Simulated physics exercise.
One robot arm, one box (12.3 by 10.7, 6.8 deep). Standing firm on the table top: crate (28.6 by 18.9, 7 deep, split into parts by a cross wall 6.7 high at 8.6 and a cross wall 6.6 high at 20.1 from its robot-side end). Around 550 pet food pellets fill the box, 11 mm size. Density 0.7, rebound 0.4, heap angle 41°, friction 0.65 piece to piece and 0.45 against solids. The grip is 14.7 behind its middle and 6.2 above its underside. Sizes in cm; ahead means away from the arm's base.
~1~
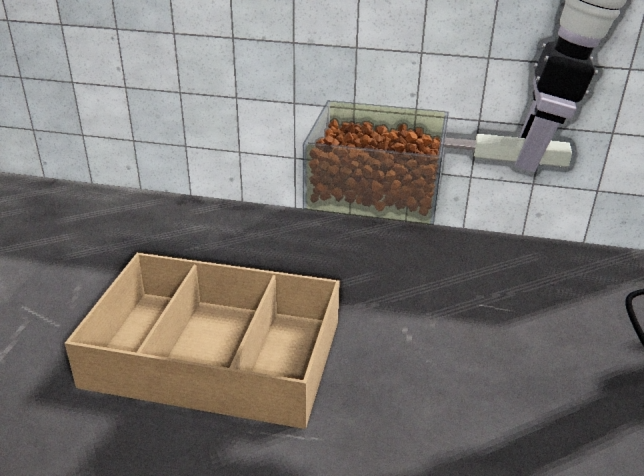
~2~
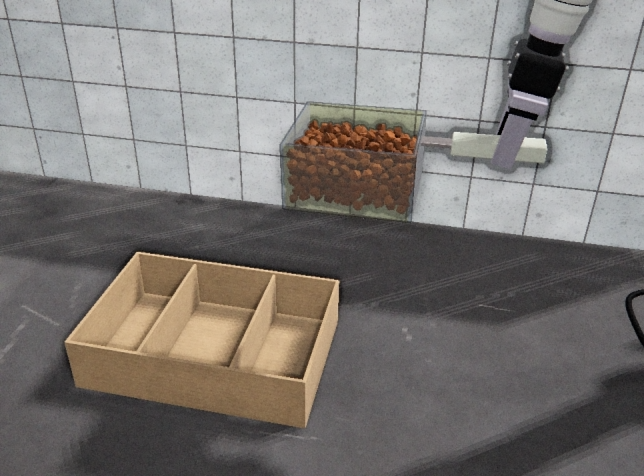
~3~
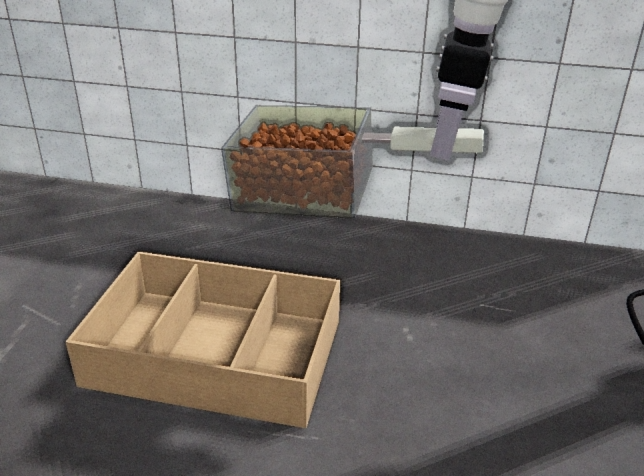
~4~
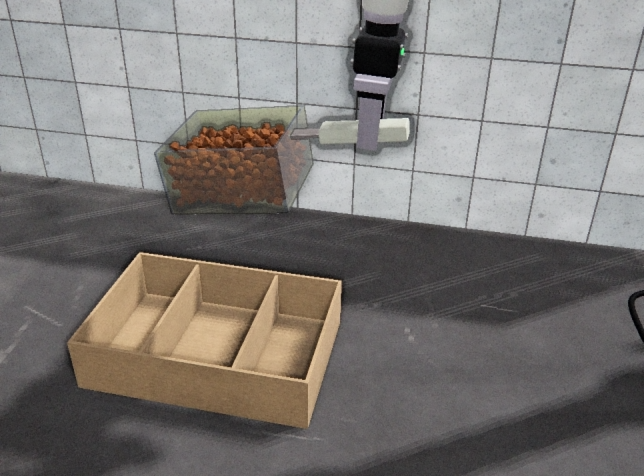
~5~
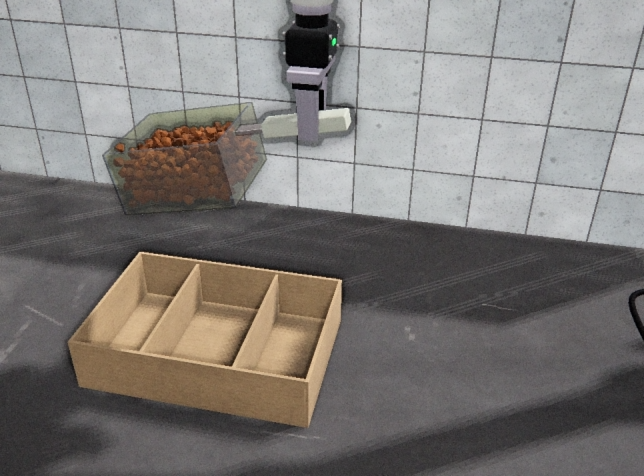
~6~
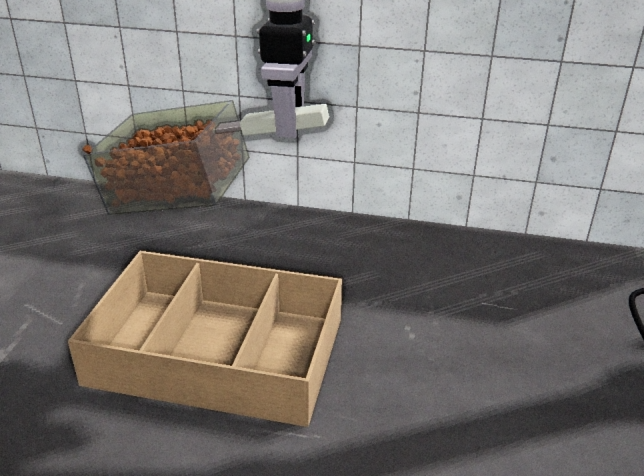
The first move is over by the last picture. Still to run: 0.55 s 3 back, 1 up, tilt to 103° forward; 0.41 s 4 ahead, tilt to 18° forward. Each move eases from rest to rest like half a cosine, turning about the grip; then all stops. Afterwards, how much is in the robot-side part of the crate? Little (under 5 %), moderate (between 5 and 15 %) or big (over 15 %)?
A moderate share, between 5 and 15 %, ends in the robot-side part of the crate.
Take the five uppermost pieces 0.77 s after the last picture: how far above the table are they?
About 24 cm.
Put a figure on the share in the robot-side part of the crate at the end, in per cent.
Some 10 per cent.
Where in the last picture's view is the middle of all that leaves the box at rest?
Around (304, 361).
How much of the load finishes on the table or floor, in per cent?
About 5 per cent.
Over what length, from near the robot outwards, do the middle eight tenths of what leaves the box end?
About 22 cm.
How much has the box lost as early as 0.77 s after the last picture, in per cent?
Near 15 per cent so far.
Then, 0.38 s after the last picture, tilted 84° forward, highest piece 26 above the table; 544 in the box, 2 in the far-side part, 3 in flight or on a rim.
Then, 0.77 s after the last picture, tilted 56° forward, highest piece 25 above the table; 457 in the box, 50 in the robot-side part, 32 on the table or floor, 6 in the middle part, 2 in the far-side part, 2 in flight or on a rim.
Then, 1.16 s after the last picture, tilted 18° forward, highest piece 31 above the table; 457 in the box, 50 in the robot-side part, 33 on the table or floor, 6 in the far-side part, 3 in the middle part.
Then, 2.21 s after the last picture, tilted 18° forward, highest piece 31 above the table; 457 in the box, 50 in the robot-side part, 33 on the table or floor, 6 in the far-side part, 3 in the middle part.
Final count, 457 in the box, 50 in the robot-side part, 33 on the table or floor, 6 in the far-side part, 3 in the middle part. That is 9 % in the robot-side part of the crate.
